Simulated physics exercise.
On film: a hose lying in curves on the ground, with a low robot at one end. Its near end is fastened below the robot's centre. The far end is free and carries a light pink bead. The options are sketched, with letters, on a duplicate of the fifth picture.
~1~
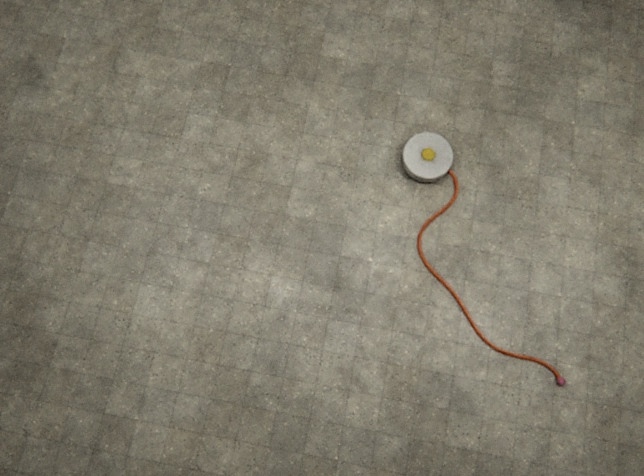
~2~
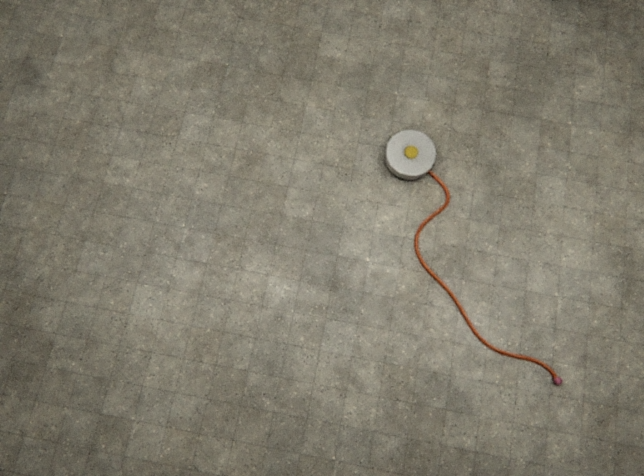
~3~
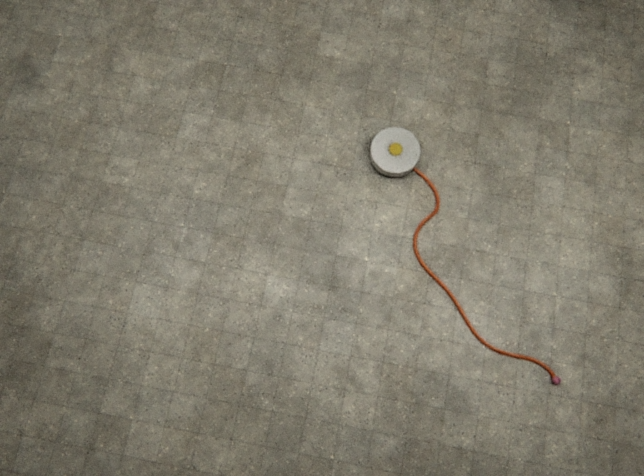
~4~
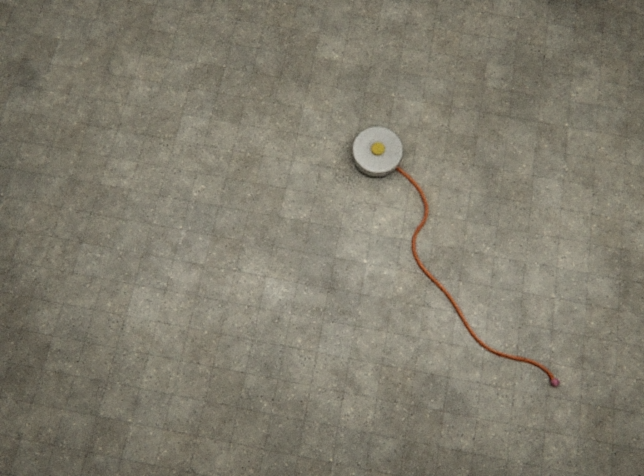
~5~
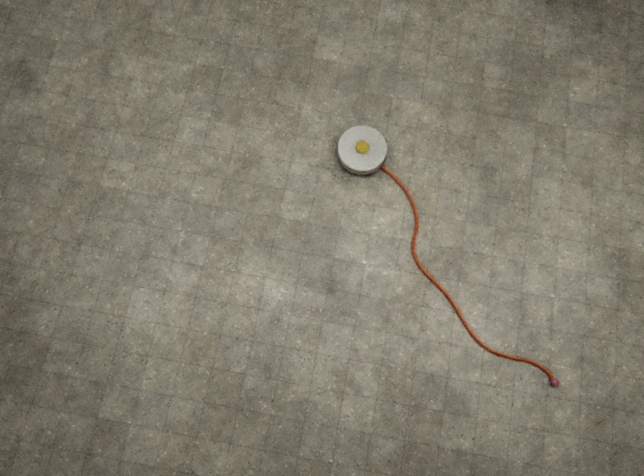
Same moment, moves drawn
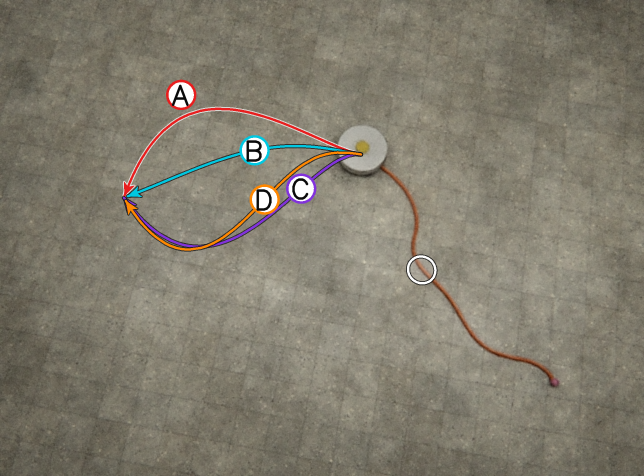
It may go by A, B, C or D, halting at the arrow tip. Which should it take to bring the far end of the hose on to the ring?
The robot should drive B.
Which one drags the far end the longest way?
That is A.
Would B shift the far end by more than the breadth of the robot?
On that route, yes.
On the marked copy, A from (361, 154) via (229, 109) to (124, 196); B from (361, 154) via (243, 153) to (128, 196); C from (361, 154) via (243, 233) to (124, 198); D from (361, 154) via (243, 221) to (126, 201); the ring at (422, 270).
With B. Early on, robot (270, 144), middle of the hose (397, 235), free end (513, 349).
Further on, robot (182, 170), middle of the hose (333, 215), free end (464, 301).
At the end, robot (121, 195), middle of the hose (280, 214), free end (423, 271); the free end is on the ring.
As for the rest, A leaves the free end at (411, 249); C leaves the free end at (419, 303); D leaves the free end at (421, 296).
